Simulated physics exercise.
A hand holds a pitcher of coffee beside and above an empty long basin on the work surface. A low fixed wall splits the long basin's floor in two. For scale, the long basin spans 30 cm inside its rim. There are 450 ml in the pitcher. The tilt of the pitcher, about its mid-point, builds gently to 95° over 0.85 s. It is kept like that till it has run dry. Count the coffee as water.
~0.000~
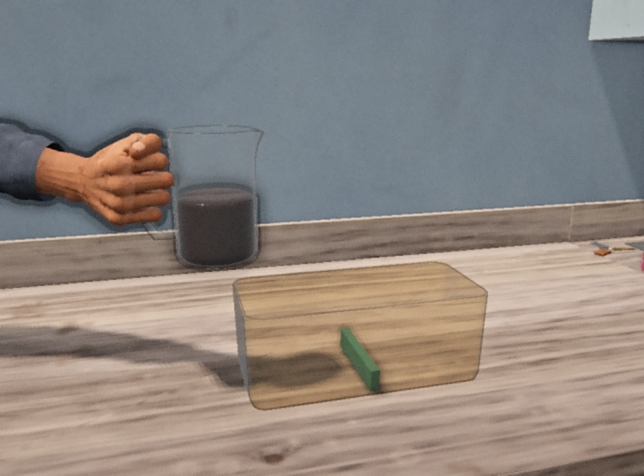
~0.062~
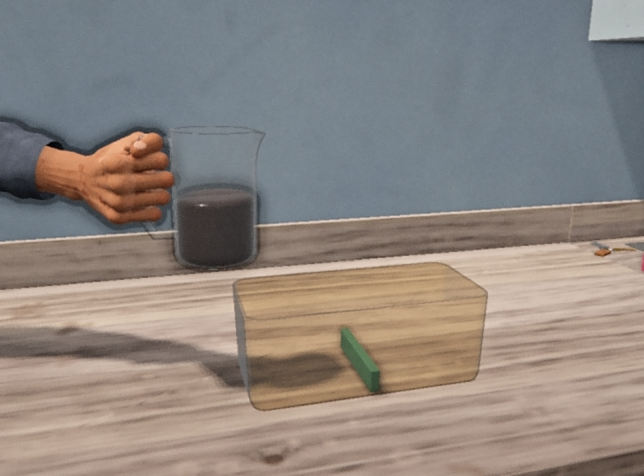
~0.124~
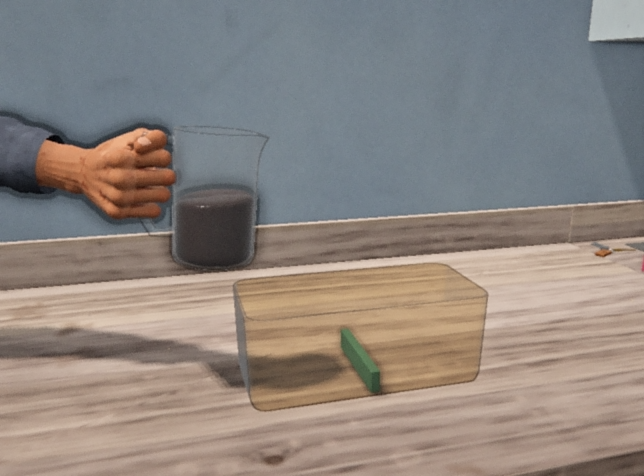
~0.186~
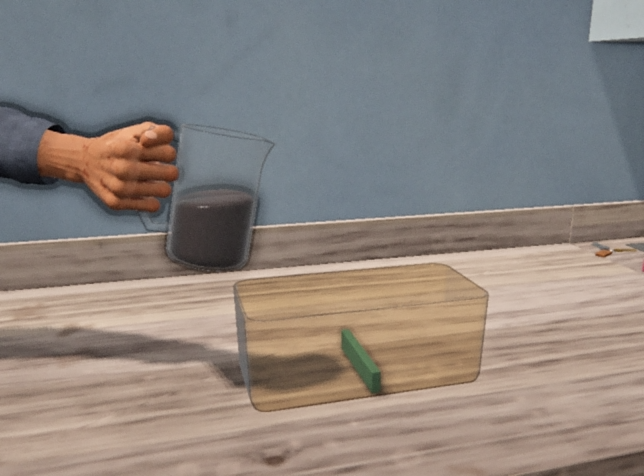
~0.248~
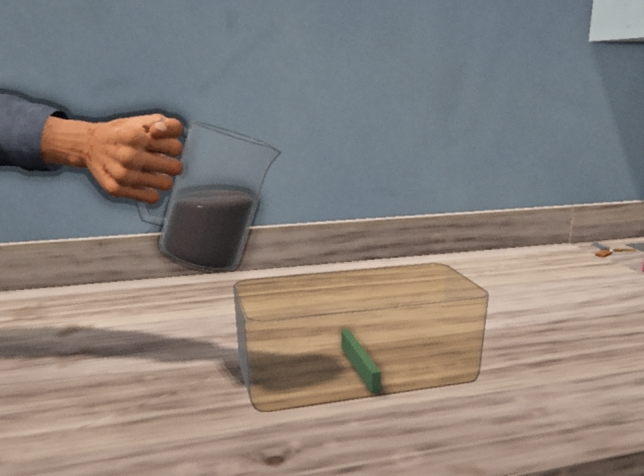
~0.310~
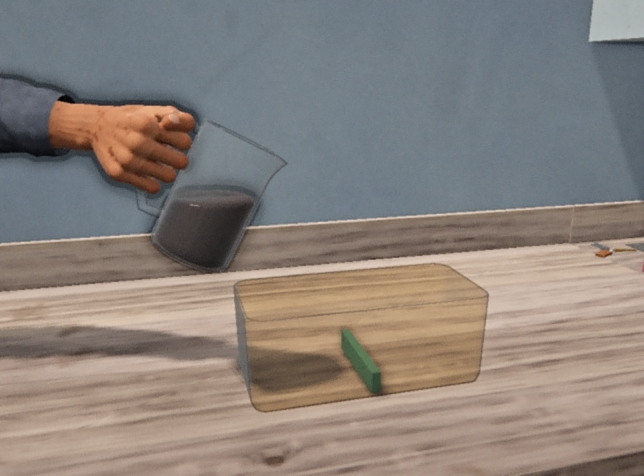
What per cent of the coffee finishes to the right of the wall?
About 15 per cent.
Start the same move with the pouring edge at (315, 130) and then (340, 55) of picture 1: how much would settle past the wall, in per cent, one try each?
In turn about 90 and 65 per cent.
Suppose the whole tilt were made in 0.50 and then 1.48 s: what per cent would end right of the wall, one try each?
In turn about 30 and 10 per cent.
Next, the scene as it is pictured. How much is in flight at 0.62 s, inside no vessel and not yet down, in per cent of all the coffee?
Some 3 per cent.
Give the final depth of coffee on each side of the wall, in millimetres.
Some 20 mm on the left and 4 mm on the right.
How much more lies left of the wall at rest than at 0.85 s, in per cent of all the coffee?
About 62 per cent.
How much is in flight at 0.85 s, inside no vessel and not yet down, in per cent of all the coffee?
Some 22 per cent.
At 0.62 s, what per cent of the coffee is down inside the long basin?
Near 0 in a hundred.
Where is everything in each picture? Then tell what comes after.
The first picture shows tilt 0°; pouring edge (264, 130); surface from (176, 198) to (253, 193); the long basin's rim runs from (239, 300) to (465, 278); the wall's top is at (359, 349).
The second picture shows tilt 1°; pouring edge (265, 132); surface from (176, 199) to (252, 194).
The third picture shows tilt 5°; pouring edge (269, 136); surface from (176, 200) to (253, 194).
The fourth picture shows tilt 11°; pouring edge (275, 142); surface from (175, 202) to (253, 195).
The fifth picture shows tilt 19°; pouring edge (282, 151); surface from (172, 201) to (253, 196).
The sixth picture shows tilt 28°; pouring edge (288, 162); surface from (164, 207) to (254, 196).
Then, 0.62 s in, the tilt is 79° and 97 per cent is still to pour, 0 is left of the wall and 0 right of it.
Then, 0.85 s in, the tilt is 95° and 56 per cent is still to pour, 21 is left of the wall and 0 right of it.
Then, 1.09 s in, the tilt is 95° and 23 per cent is still to pour, 55 is left of the wall and 11 right of it.
Then, 1.35 s in, the tilt is 95° and 8 per cent is still to pour, 74 is left of the wall and 12 right of it.
Finally, 82 per cent lies left of the wall, 15 right of it and 2 outside.
